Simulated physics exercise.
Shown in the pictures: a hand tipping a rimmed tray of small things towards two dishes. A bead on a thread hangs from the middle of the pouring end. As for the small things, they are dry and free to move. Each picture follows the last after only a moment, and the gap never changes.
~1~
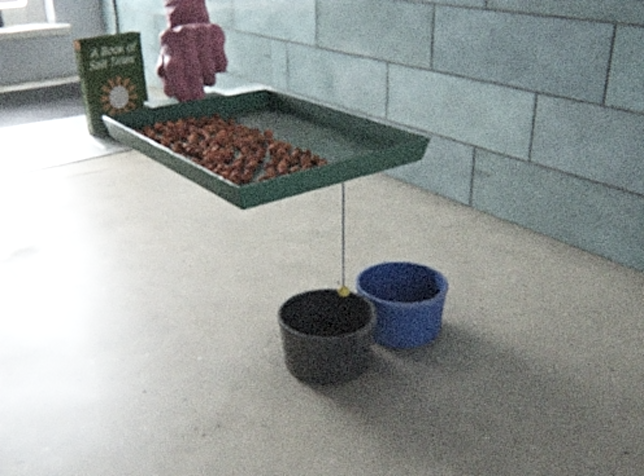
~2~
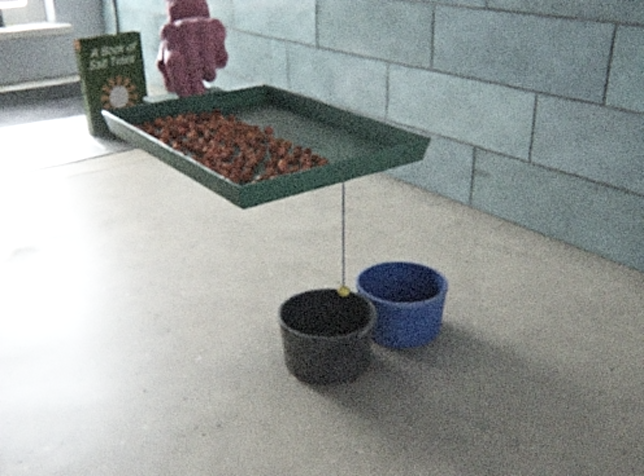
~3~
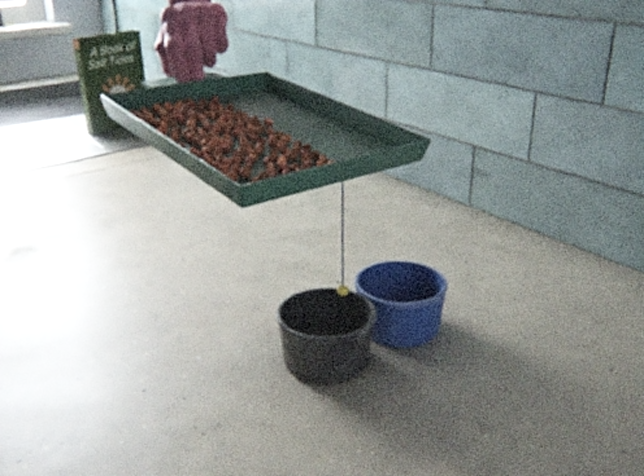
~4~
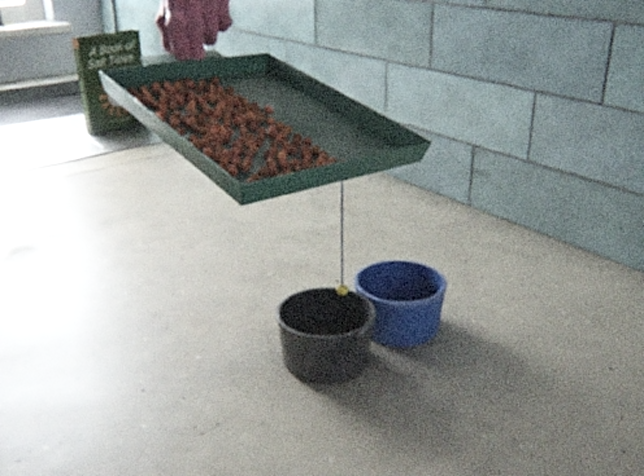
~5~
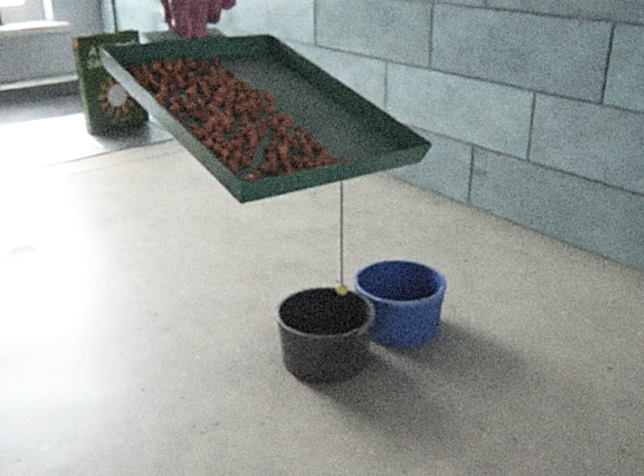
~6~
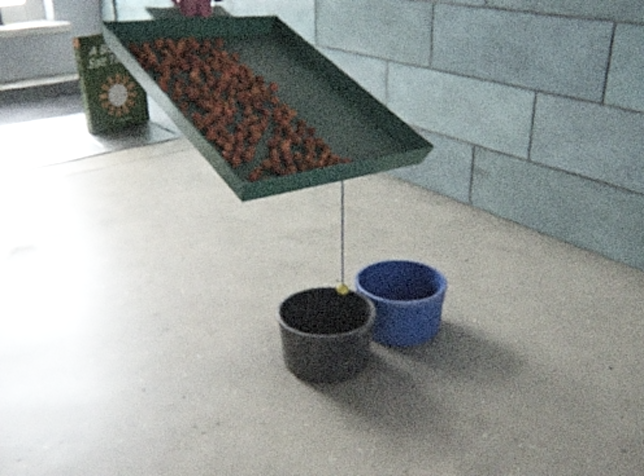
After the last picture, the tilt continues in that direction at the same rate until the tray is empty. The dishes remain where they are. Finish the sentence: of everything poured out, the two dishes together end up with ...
They end up with a minority of it.
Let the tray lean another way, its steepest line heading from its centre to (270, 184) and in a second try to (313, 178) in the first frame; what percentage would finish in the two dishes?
You'd get 10 per cent the first time and 10 per cent the second time.
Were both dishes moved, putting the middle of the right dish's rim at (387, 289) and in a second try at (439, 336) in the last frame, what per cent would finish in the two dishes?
First some 20, then 40 per cent.
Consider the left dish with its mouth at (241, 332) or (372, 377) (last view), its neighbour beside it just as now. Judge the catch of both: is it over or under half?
Well, it comes to a lesser portion at first and a lesser portion after that.
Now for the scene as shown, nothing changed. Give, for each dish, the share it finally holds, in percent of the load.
Estimate - left dish 0 percent, right dish 20 percent.
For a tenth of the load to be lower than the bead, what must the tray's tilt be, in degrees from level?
A tilt of roughly 85°.
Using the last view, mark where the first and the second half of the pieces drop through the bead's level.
About (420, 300) to begin with, then about (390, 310).
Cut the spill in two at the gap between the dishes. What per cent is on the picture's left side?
That's roughly 20 per cent of the pieces.
Shortly afterwards, tray tipped steeply; all but a few on the tray; only a few in the air.
Next, tray tipped past a quarter turn; the bulk on the tray; only a few in the right dish; a little outside both; only a few in the air.
Some moments later, tray tipped past a quarter turn; only a few in the left dish; near a quarter in the right dish; the bulk outside both.
In the end, tray tipped past a quarter turn; only a few in the left dish; near a quarter in the right dish; the bulk outside both.
